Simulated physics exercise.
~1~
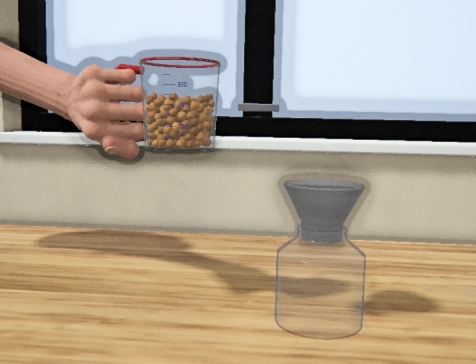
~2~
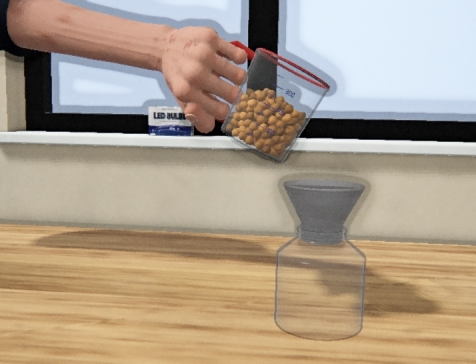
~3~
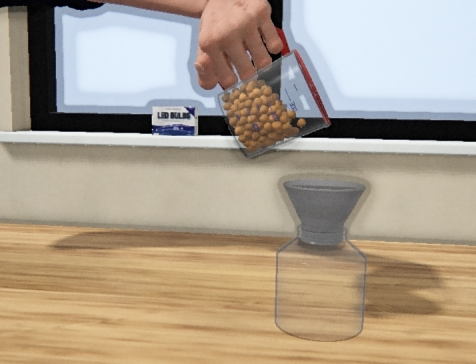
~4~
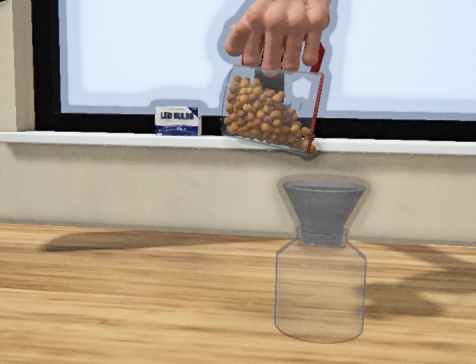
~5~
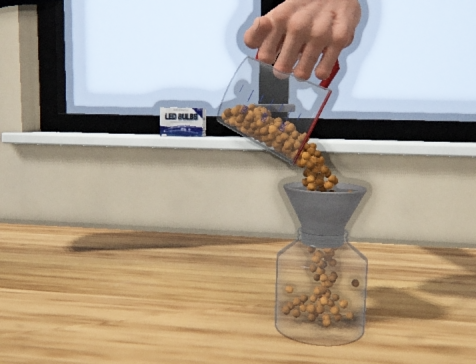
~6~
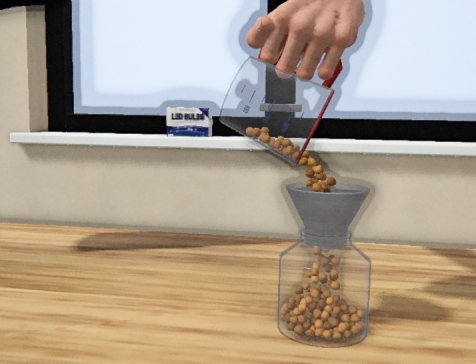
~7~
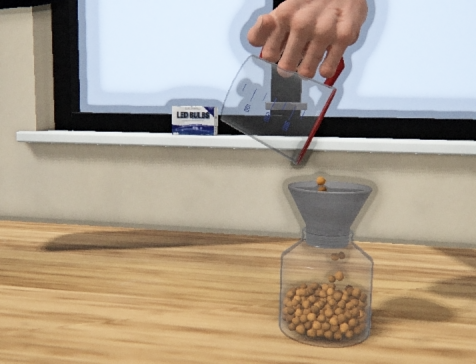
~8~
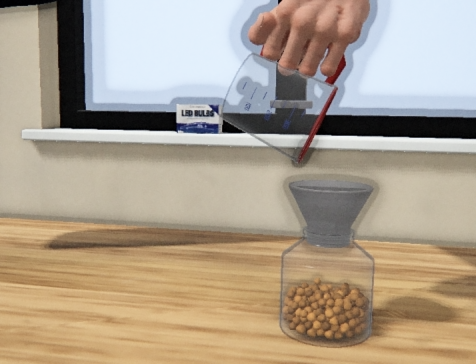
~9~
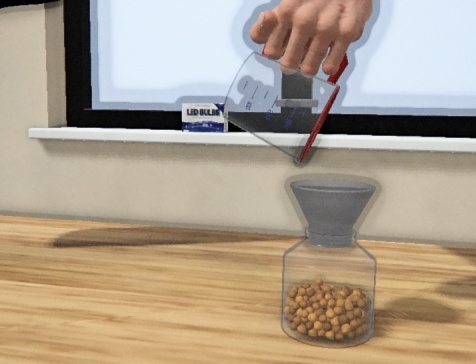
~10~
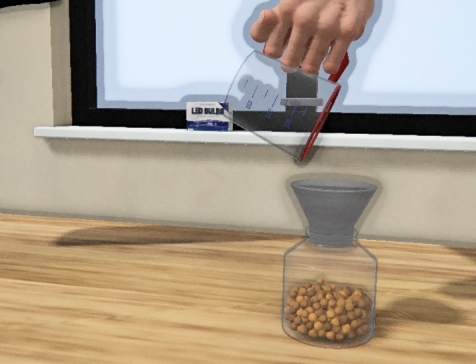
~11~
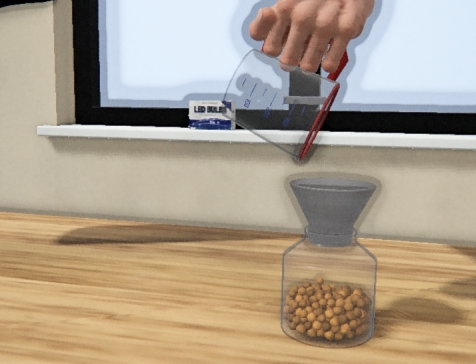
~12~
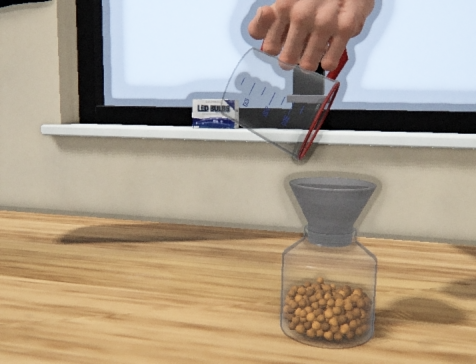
On a wooden table by a window, a hand tilting a glass cup and pouring roasted chickpeas through a grey funnel into a jar.
